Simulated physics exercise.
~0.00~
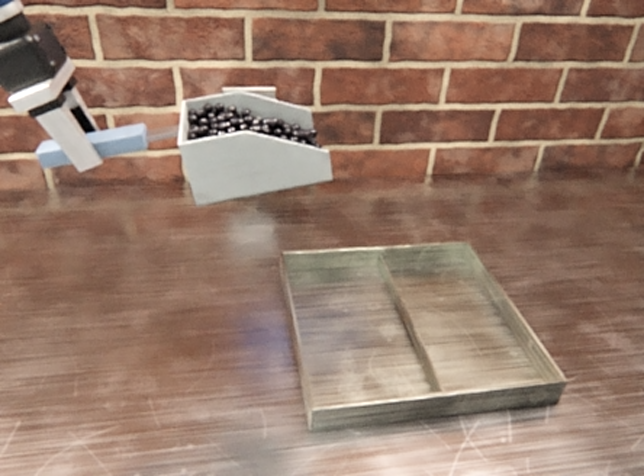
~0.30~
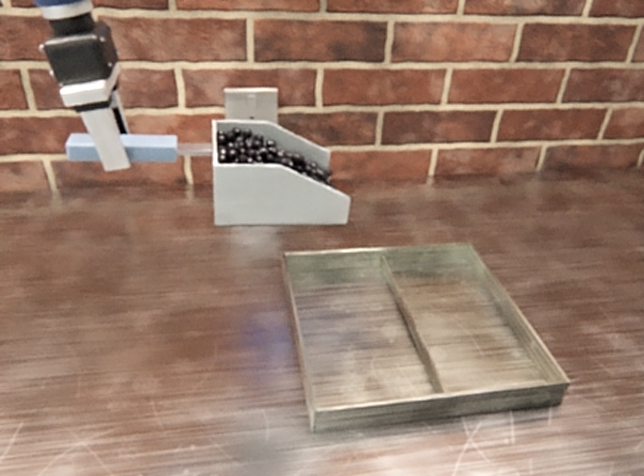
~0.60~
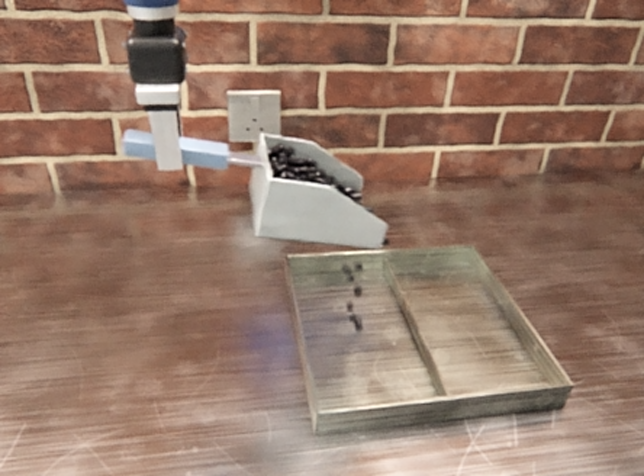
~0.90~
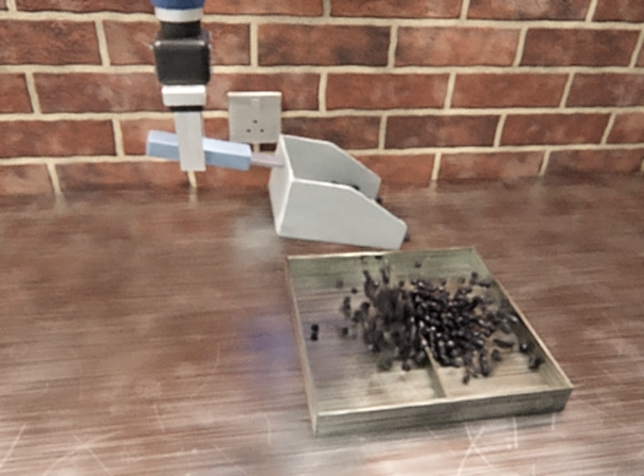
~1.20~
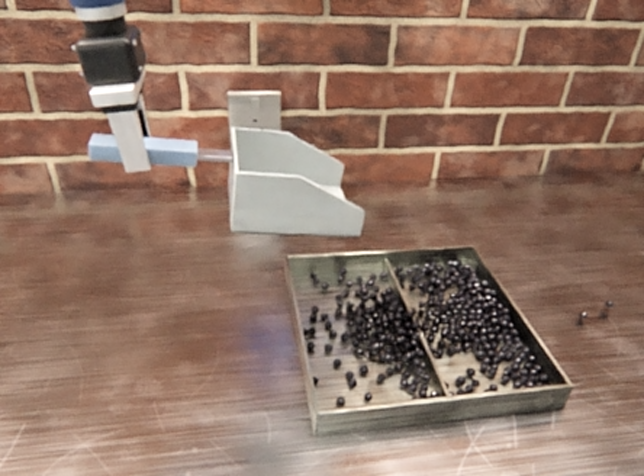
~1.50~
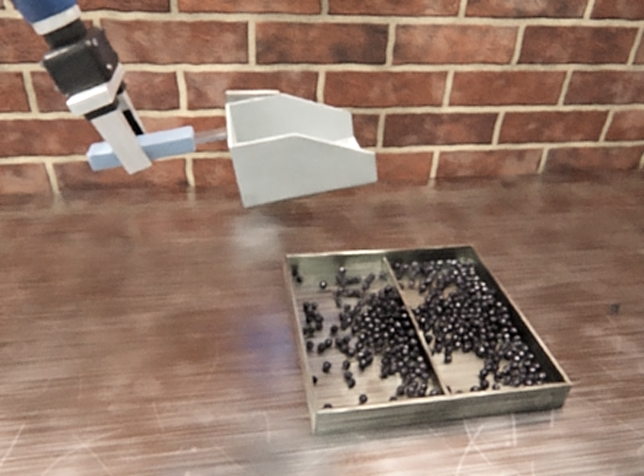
On a brown, scratched tabletop before a red brick wall with a pale socket, seen from slightly above, a robot arm at the left grips the blue handle of a grey scoop heaped with black beads. A shallow, greenish tray split by a cross wall lies to the right. The arm lowers the scoop, moves it right and tips it forward, and beads pour into the tray on both sides of the divider. The emptied scoop then draws back left, levels and rises with its front tilted up. Beads lie spread across both parts, with a stray one on the table.
